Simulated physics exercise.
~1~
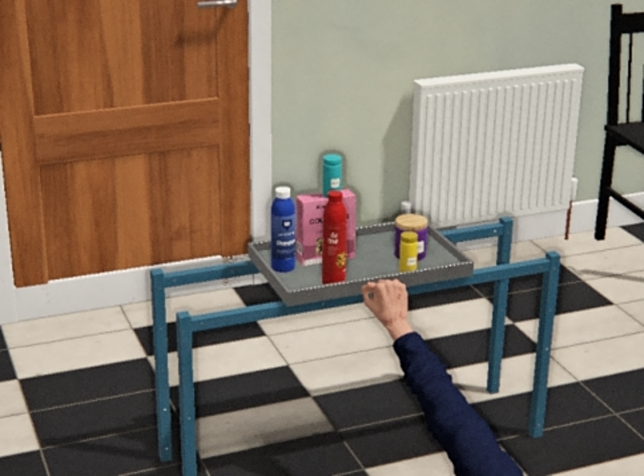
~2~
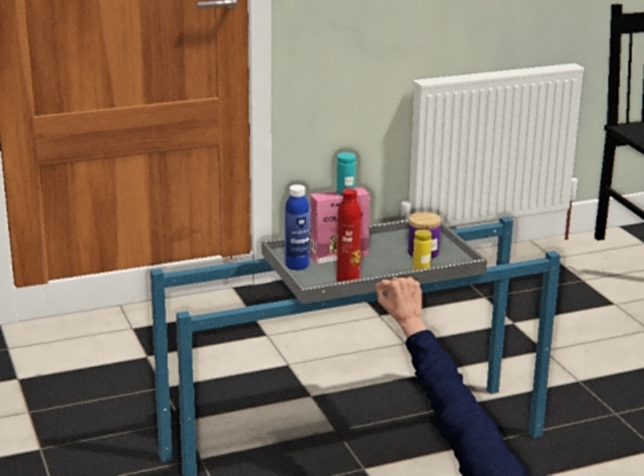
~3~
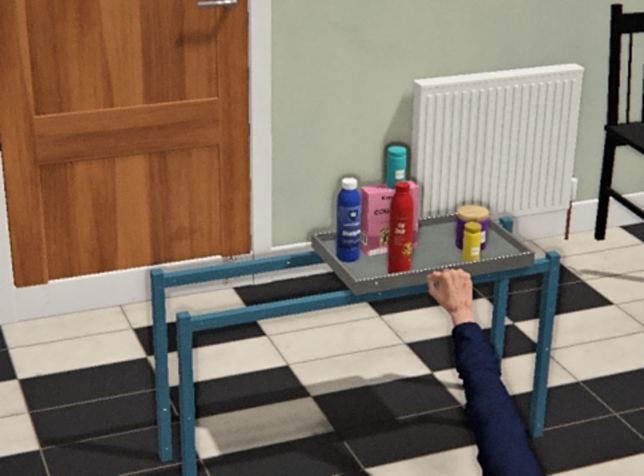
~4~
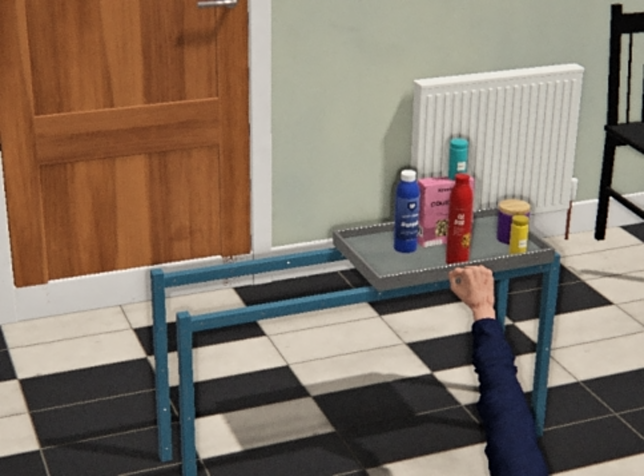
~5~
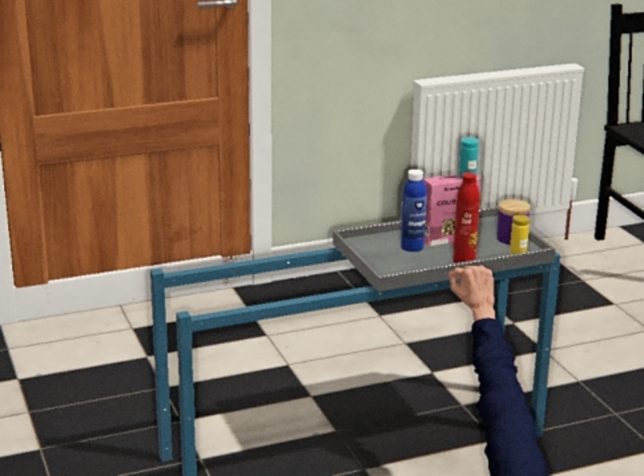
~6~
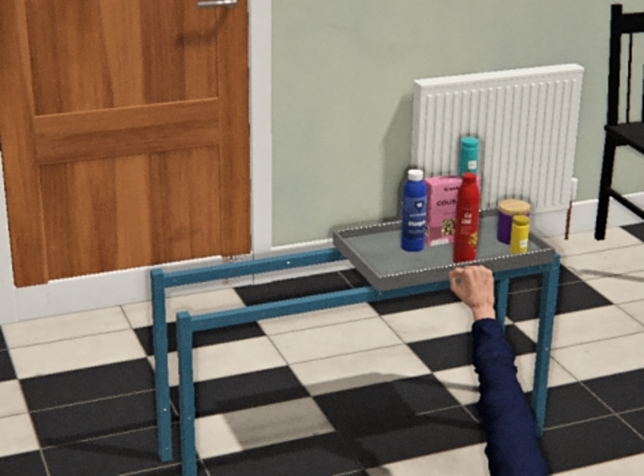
A grey slide-out tray with a low rail sits across a blue metal frame on a black and white tiled floor, seen from slightly above, with a wooden door to the left and a white radiator behind. It holds a blue bottle at left, a pink packet, a red bottle in front, a turquoise shaker behind, and a purple jar and yellow shaker at right. A hand in a dark blue sleeve moves with the tray as it slides right. The tray stops at the right end, and the taller items shift slightly farther right. All six items remain upright on the still tray.
